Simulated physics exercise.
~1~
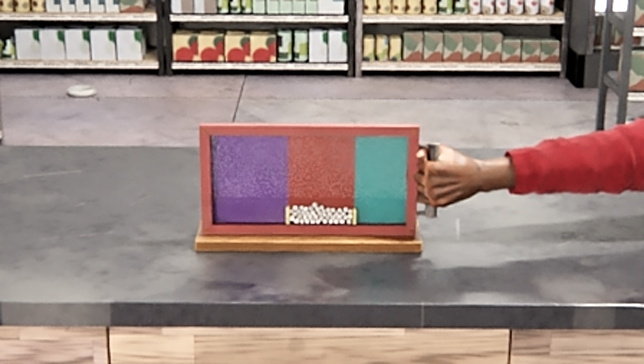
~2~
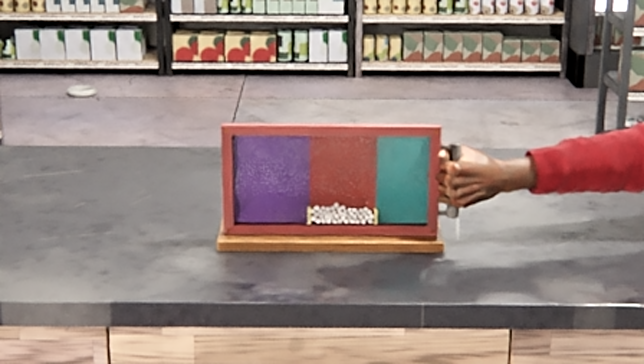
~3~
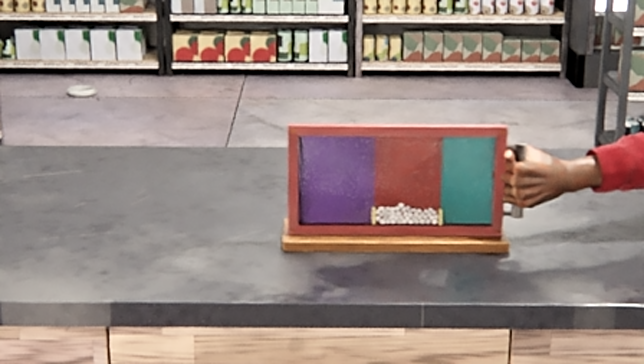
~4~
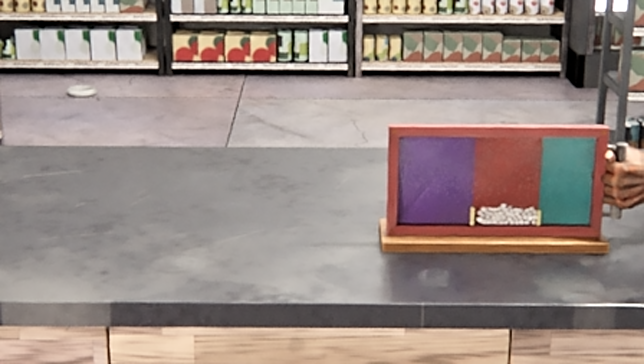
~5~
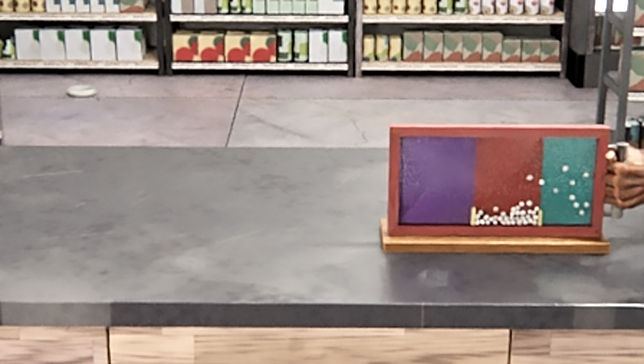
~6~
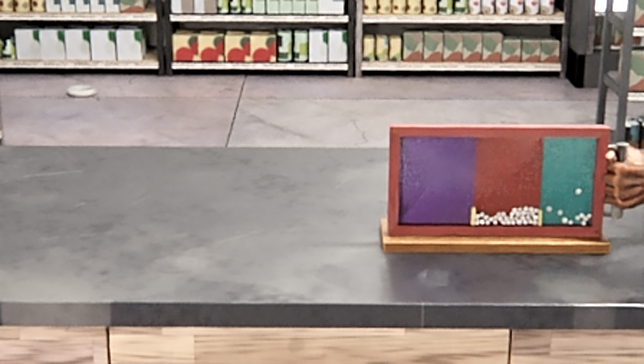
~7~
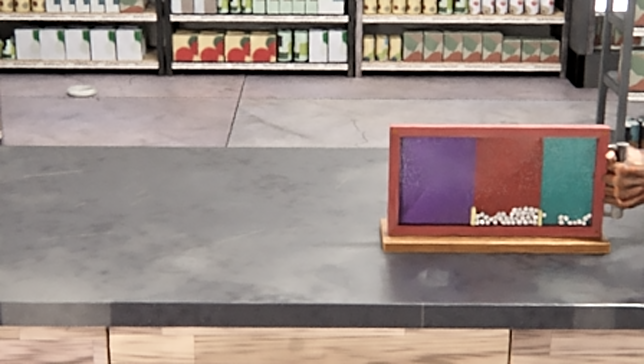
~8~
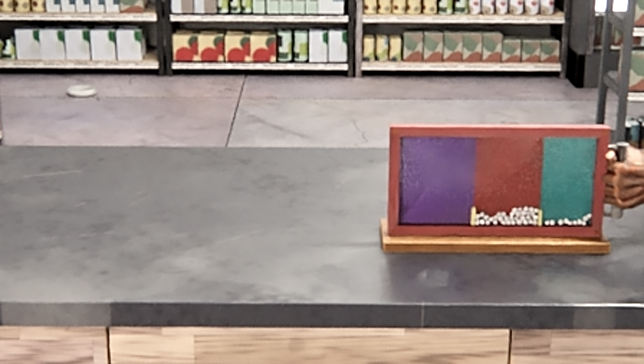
A red-framed case of small white pills slid right along a grey counter, pulled by a hand in a red sleeve, and stopped; some pills then flew from the red middle strip into the turquoise one and settled, leaving most in the red.
